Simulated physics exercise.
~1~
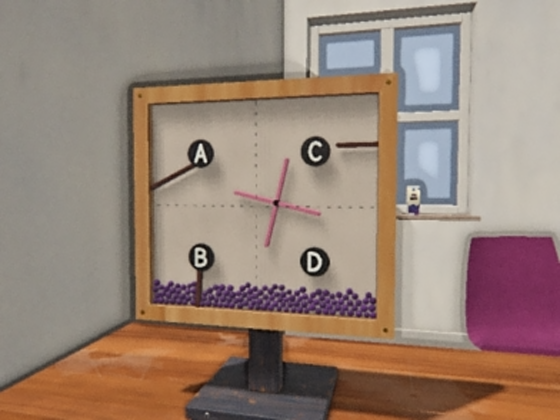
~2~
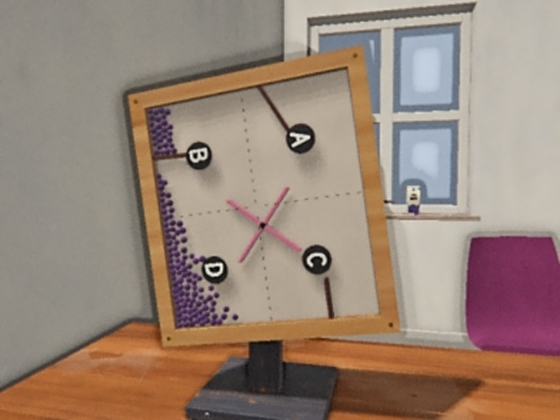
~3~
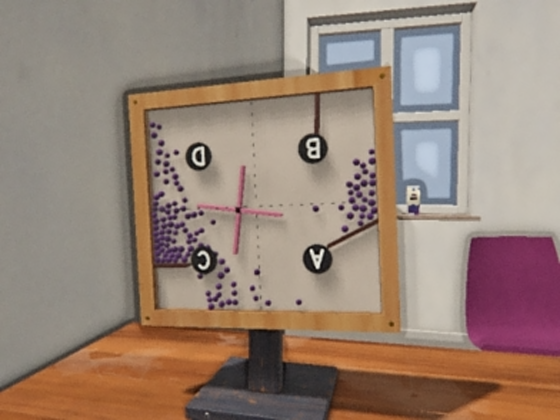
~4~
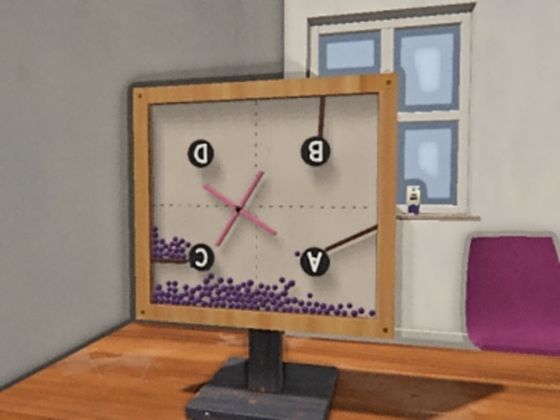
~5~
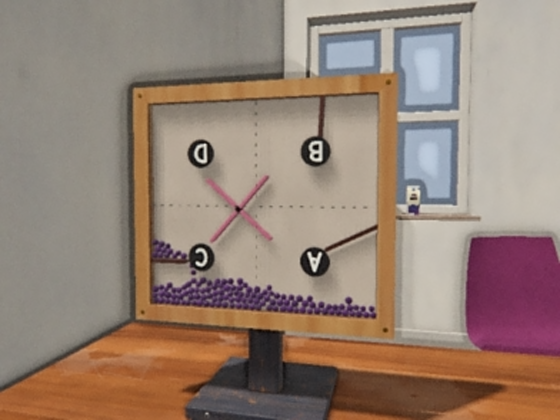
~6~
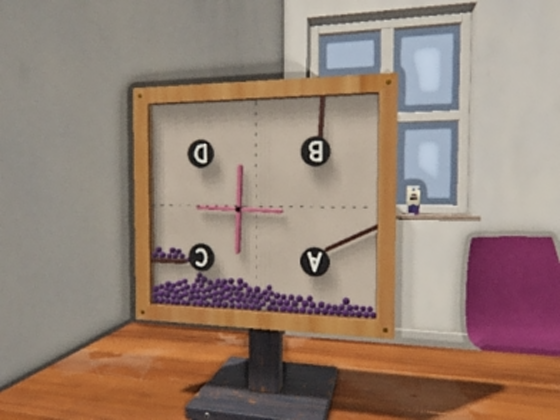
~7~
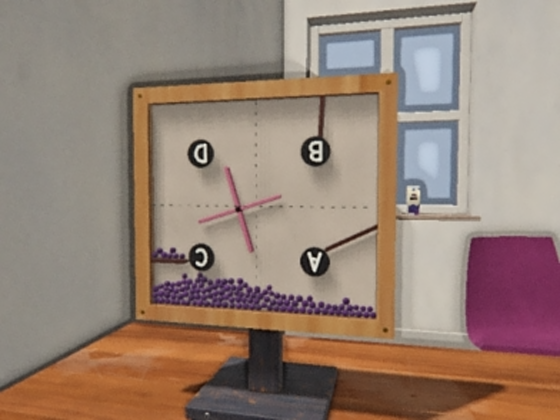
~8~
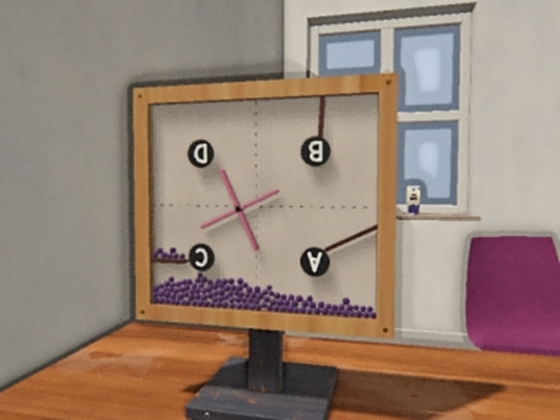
The clip shows a wood-framed case of purple beads on a stand turning clockwise until its letters are upside down; the beads slide along the left side, scatter and fall while a pink cross turns, and finally settle along the bottom, heaped toward the left, some on C's ledge.
